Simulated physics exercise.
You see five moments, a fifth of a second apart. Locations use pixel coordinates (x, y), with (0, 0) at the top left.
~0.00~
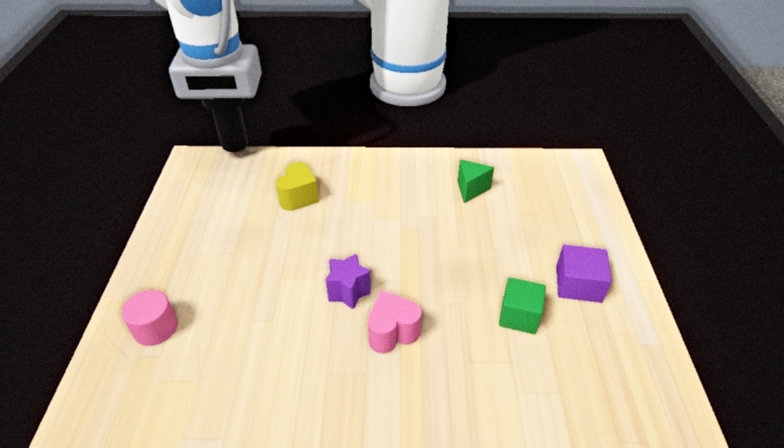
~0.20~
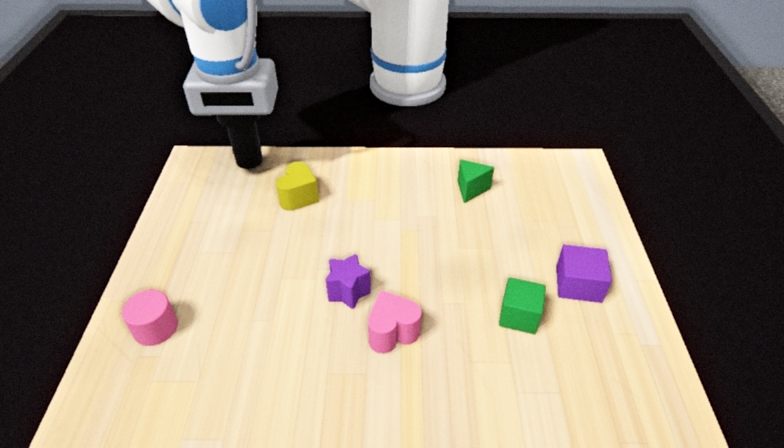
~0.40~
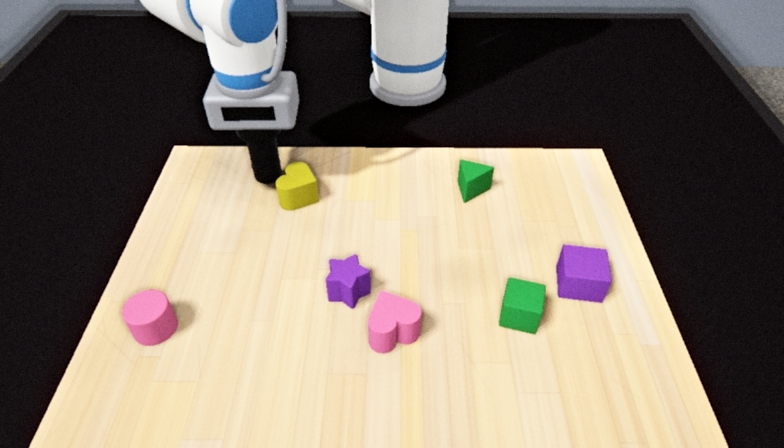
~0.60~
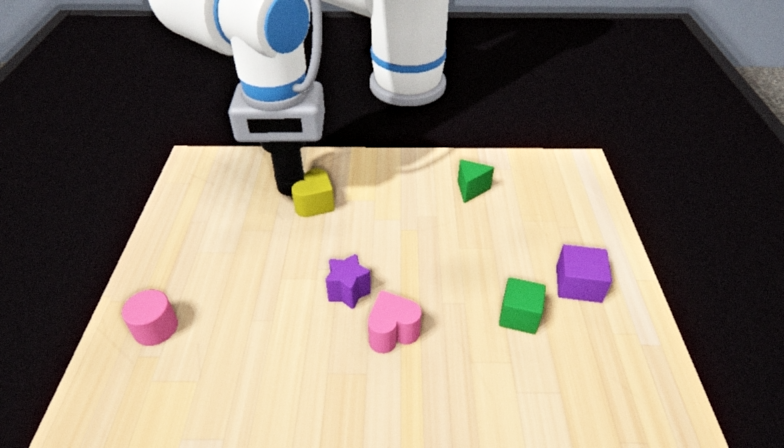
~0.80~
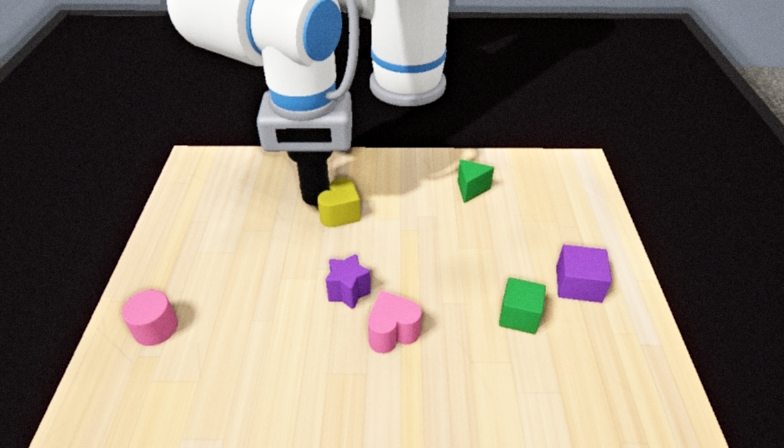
A robot arm lowered its black rod onto the wooden table beside the yellow heart-shaped block, then nudged it a short way to the right while the other colored blocks stayed still.
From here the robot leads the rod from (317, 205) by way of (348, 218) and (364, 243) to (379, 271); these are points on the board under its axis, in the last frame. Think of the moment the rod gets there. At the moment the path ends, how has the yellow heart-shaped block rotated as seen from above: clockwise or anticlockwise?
It spins against the clock.
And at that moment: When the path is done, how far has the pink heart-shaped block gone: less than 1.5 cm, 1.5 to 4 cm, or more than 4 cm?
Answer: Less than 1.5 cm.
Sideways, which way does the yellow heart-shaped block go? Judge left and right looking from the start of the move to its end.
Out to the left.
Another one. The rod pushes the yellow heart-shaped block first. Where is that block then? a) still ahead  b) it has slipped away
Choice b: It has slipped away.
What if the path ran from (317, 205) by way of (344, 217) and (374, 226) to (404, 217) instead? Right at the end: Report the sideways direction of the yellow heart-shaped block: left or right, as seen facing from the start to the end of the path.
It goes right.
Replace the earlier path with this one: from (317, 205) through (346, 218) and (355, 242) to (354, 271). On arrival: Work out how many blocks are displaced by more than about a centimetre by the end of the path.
My guess is one.
What follows on the original path. One third of the way, rod at (348, 210); yellow heart-shaped block at (373, 205).
Two thirds of the way, rod at (364, 235); yellow heart-shaped block at (393, 216), turned 40° anticlockwise.
At the end, rod at (379, 263); yellow heart-shaped block at (396, 217), turned 55° anticlockwise; purple star block unmoved; pink heart-shaped block unmoved.
